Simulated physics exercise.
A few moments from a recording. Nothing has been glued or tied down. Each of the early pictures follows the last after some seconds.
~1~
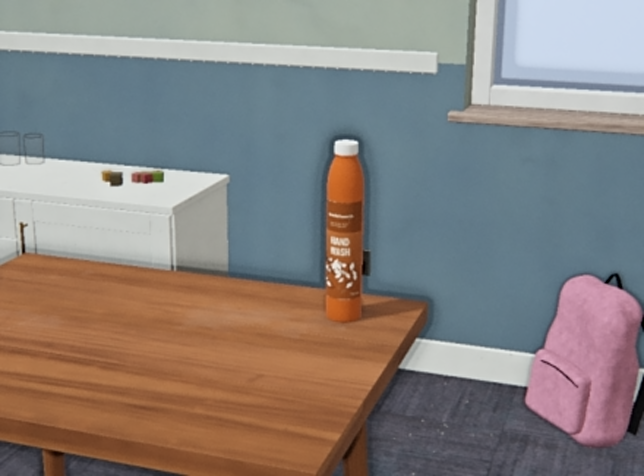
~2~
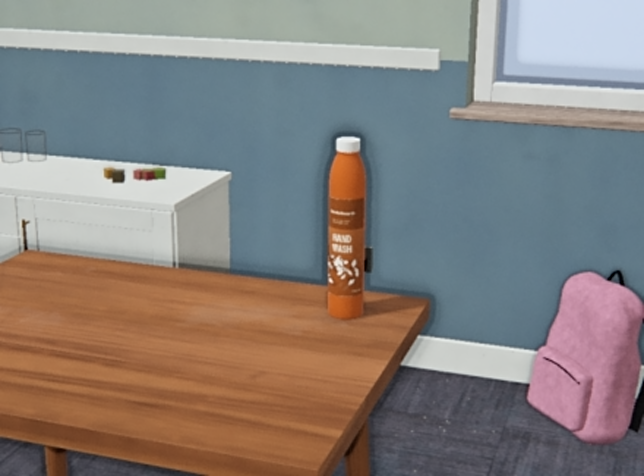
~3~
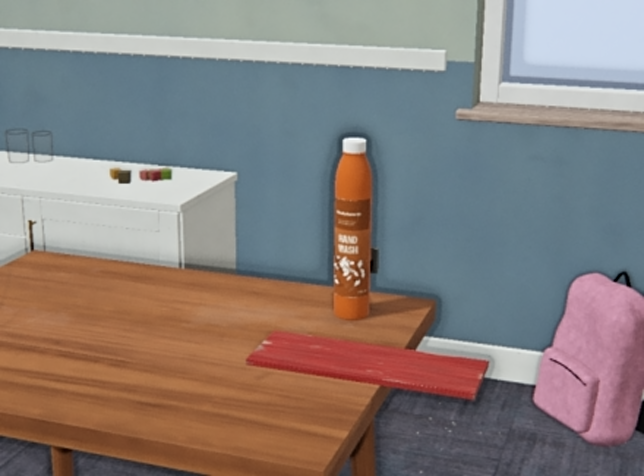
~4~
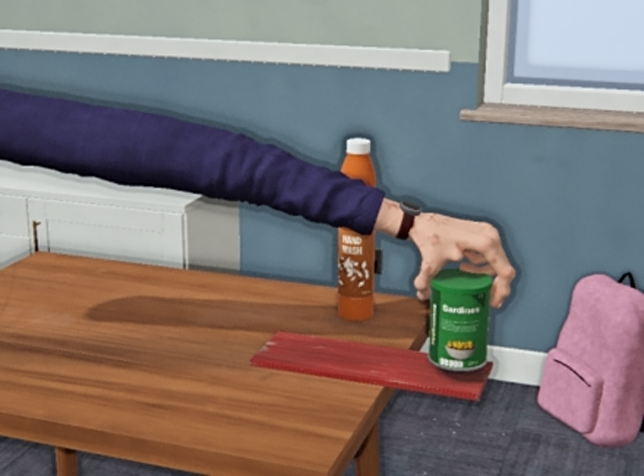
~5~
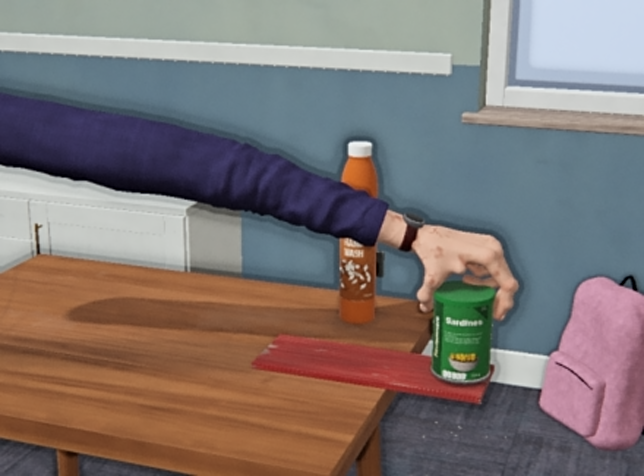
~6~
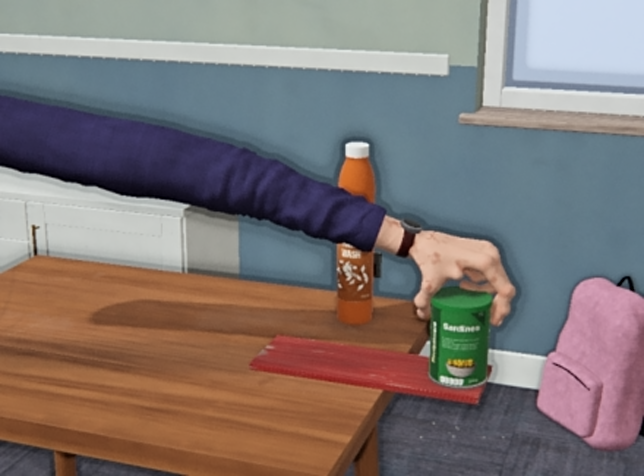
An arm in a dark blue sleeve lowering a green tin onto a red board overhanging a wooden table beside an orange bottle.
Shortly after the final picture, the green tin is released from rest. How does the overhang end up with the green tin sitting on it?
It tumbles.
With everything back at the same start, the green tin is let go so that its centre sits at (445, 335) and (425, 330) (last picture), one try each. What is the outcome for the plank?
In case one it tumbles, while in case two it tumbles.
Then, 0.40 s on from there, green tin now down on the floor or falling; red plank turned 68° from how it was put.
Then, 0.60 s on from there, red plank now down on the floor or falling.
Then, 0.70 s on from there, things are still on the move.
In the end, down on the floor or falling, red plank and green tin; orange bottle unmoved. The plank goes over.
